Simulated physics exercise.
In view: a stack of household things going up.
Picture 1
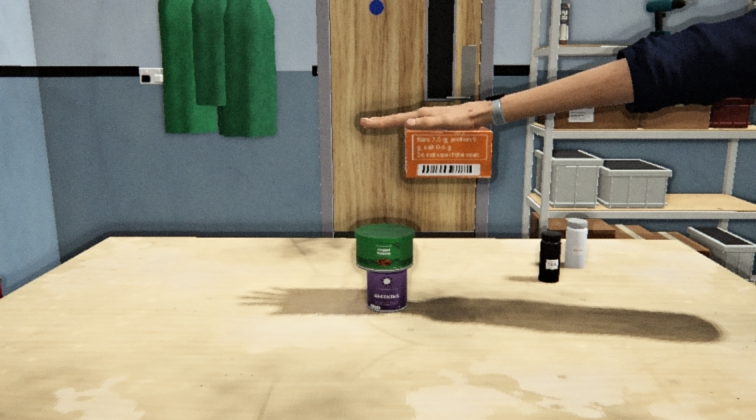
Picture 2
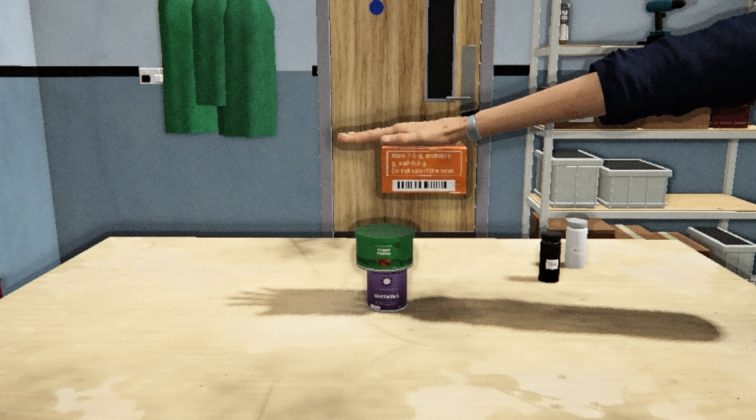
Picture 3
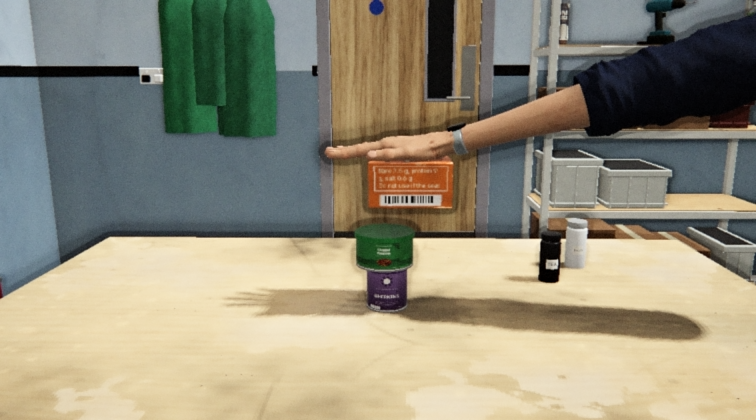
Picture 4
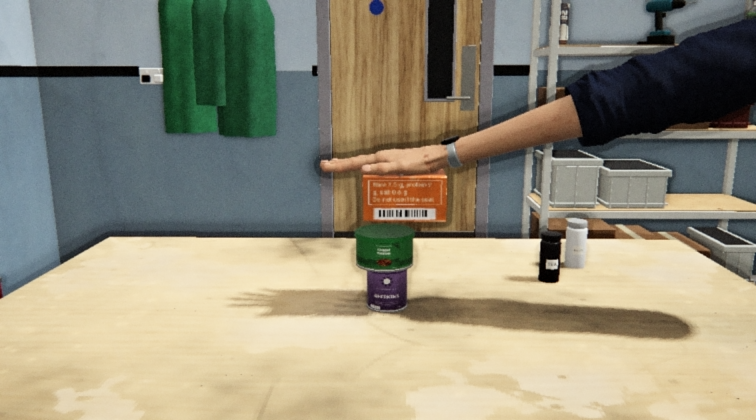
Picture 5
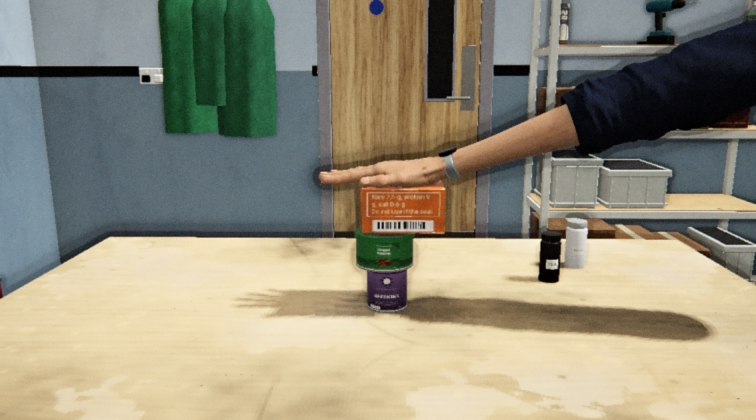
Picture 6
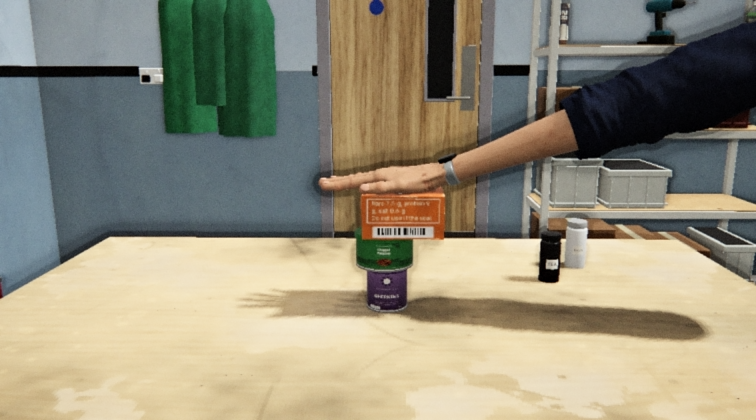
A hand lowers an orange box leftward and down onto a green tub above a purple tin.
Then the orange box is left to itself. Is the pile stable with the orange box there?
As it turns out, it stays up.
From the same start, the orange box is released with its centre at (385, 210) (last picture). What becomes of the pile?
Then it holds.
Then, 0.20 s later than the last frame, all is still.
Then, 0.40 s later than the last frame, orange box resting near (403, 210).
When it is over, all 5 as before. End places, in pixels of the last picture, orange box near (403, 210). The pile holds.
